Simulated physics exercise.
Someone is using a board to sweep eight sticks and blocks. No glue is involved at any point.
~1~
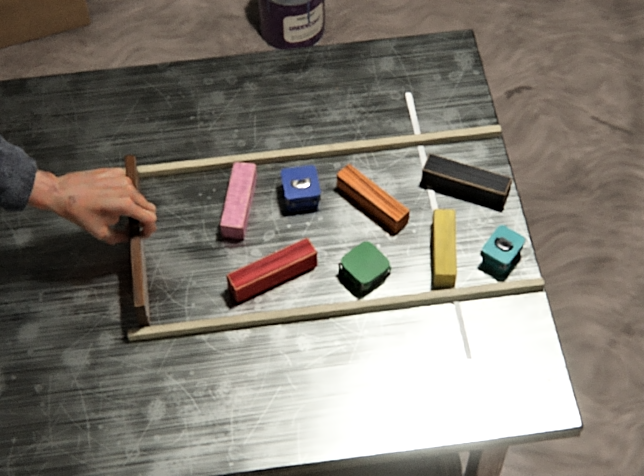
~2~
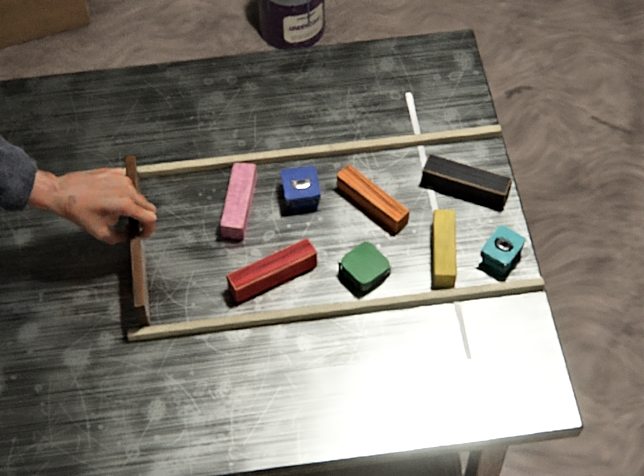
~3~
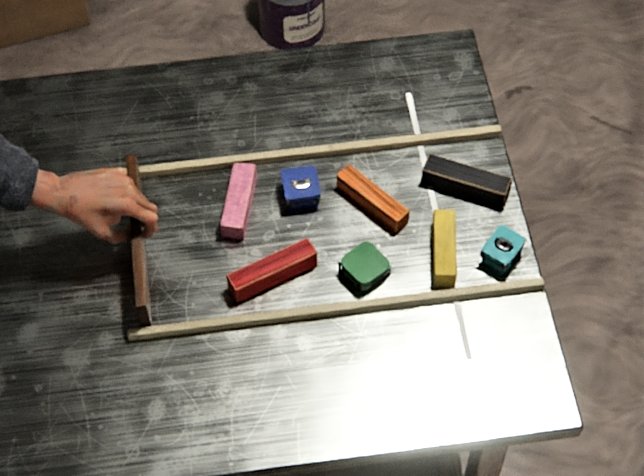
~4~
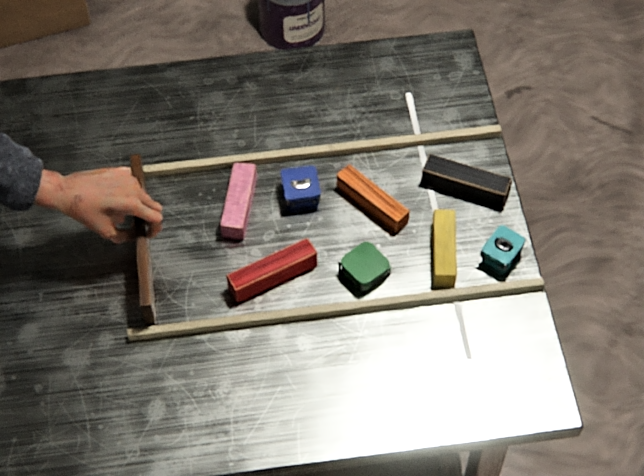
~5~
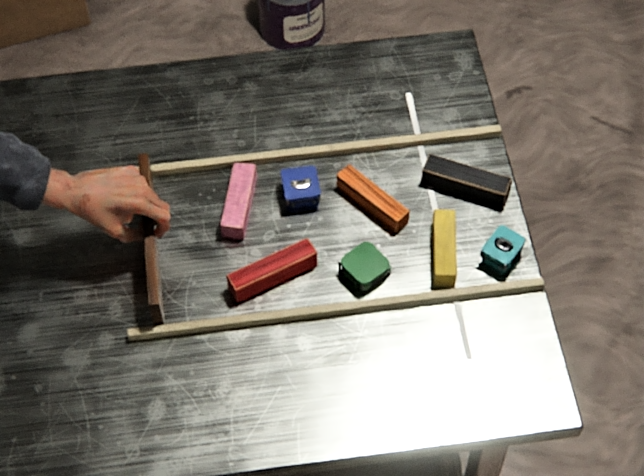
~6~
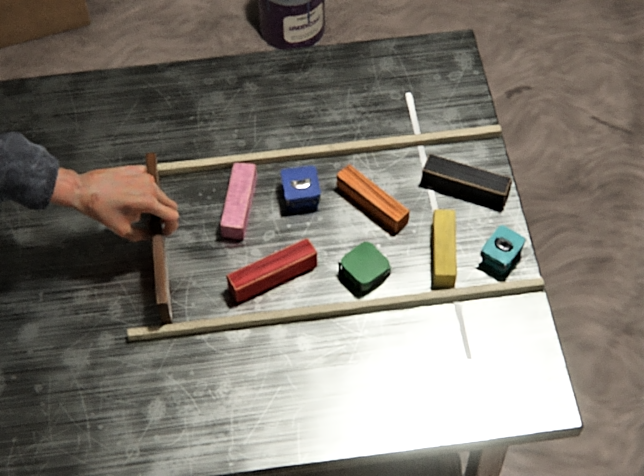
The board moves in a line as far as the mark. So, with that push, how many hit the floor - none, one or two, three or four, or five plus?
I'd say one or two.
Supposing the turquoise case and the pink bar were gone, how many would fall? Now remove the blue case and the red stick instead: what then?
The first try gives 0, the second gives 0.
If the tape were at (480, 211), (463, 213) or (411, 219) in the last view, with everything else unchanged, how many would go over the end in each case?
In that order 4, 4 and 0.
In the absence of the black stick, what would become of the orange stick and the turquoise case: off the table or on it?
The orange stick is still there, the turquoise case is gone.
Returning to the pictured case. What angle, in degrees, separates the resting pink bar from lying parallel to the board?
It works out to near 0°.
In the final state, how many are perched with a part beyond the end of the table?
Count of overhanging things: 1.
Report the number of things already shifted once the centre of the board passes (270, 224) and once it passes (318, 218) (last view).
At the one place 3, at the other 5.
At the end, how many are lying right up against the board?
It touches 2.
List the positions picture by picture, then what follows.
Turquoise case (502, 251); black stick (466, 181); yellow bar (444, 248); board (137, 240); tape (437, 216), in the first picture.
Black stick (466, 181); blue case (301, 189), in the second picture.
Yellow bar (444, 248); orange stick (372, 199), in the third picture.
Turquoise case (502, 251); pink bar (239, 201), in the fourth picture.
Black stick (466, 181); green case (365, 268), in the fifth picture.
Turquoise case (502, 251); black stick (466, 181); yellow bar (444, 248); board (159, 237); tape (437, 216), in the sixth picture.
A little later, none off yet; turquoise case at rest near (502, 251); black stick at rest near (466, 181); yellow bar at rest near (444, 248).
When it is over, the number that fall off is one or two; down, black stick and turquoise case.
